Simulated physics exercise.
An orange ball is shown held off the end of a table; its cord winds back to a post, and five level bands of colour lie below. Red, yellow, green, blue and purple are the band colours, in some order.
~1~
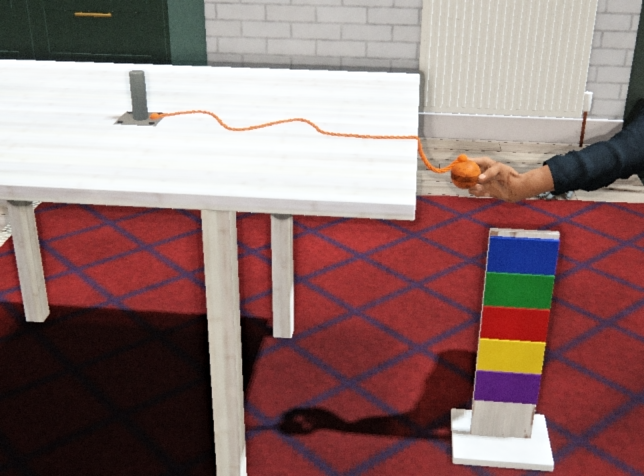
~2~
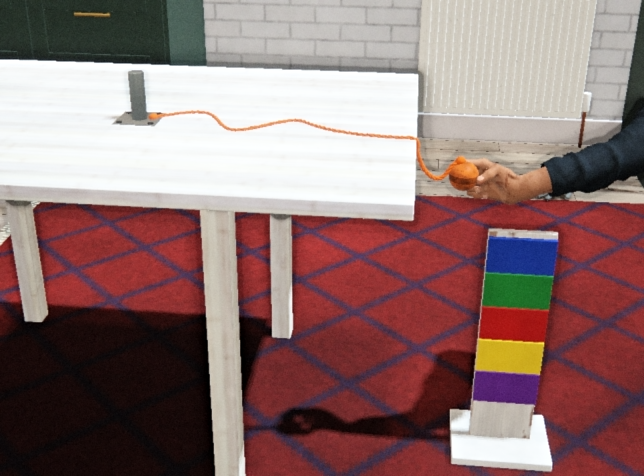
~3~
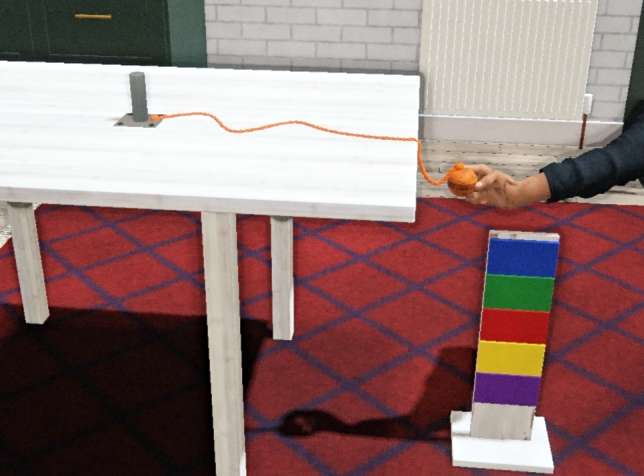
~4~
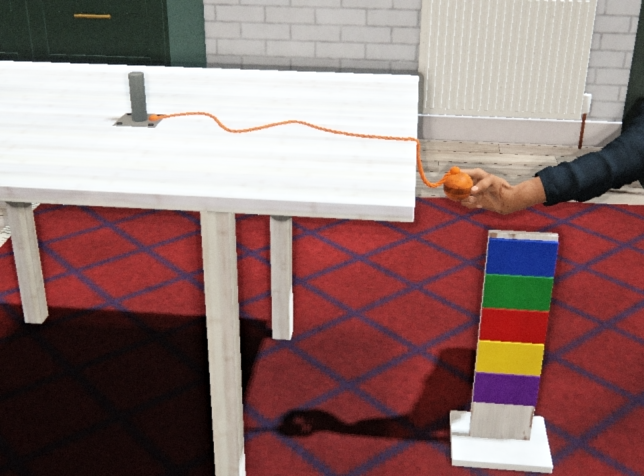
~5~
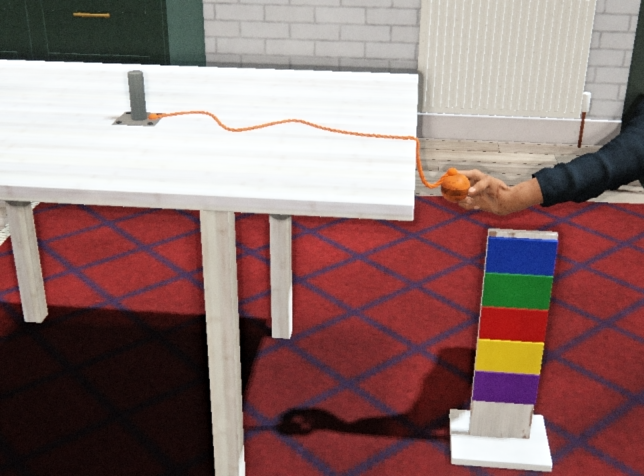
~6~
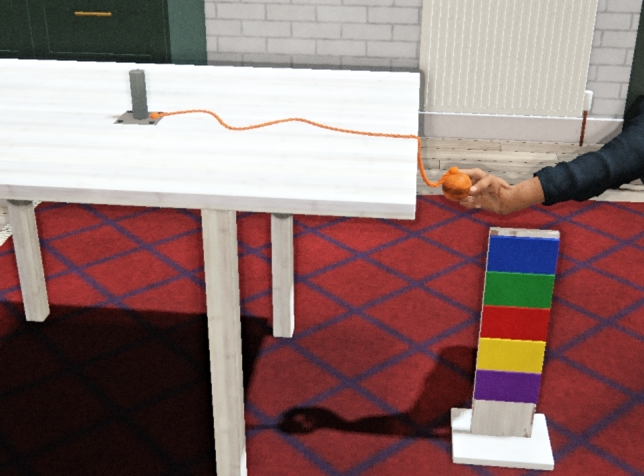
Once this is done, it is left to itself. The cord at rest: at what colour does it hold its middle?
The colour is green.
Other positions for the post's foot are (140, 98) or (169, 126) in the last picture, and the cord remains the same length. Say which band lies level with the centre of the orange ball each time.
Result 1: Blue. Result 2: Red.
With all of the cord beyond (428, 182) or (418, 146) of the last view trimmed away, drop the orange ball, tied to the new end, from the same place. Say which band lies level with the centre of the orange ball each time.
Try by try: Blue; none, it hangs higher.
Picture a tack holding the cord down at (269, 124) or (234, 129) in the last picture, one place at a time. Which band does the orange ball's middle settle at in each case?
First try blue, second try blue.
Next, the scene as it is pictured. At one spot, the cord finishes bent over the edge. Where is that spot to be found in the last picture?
You'd find it at roughly (357, 133).
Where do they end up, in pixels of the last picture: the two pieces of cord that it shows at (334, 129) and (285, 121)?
Result - first point (391, 130), second point (329, 127).
Early on, ball near (438, 272); level with green.
Midway, ball near (377, 266); level with green.
Near the end, ball near (424, 277); level with green.
Finally, ball near (416, 277); level with green. At green.
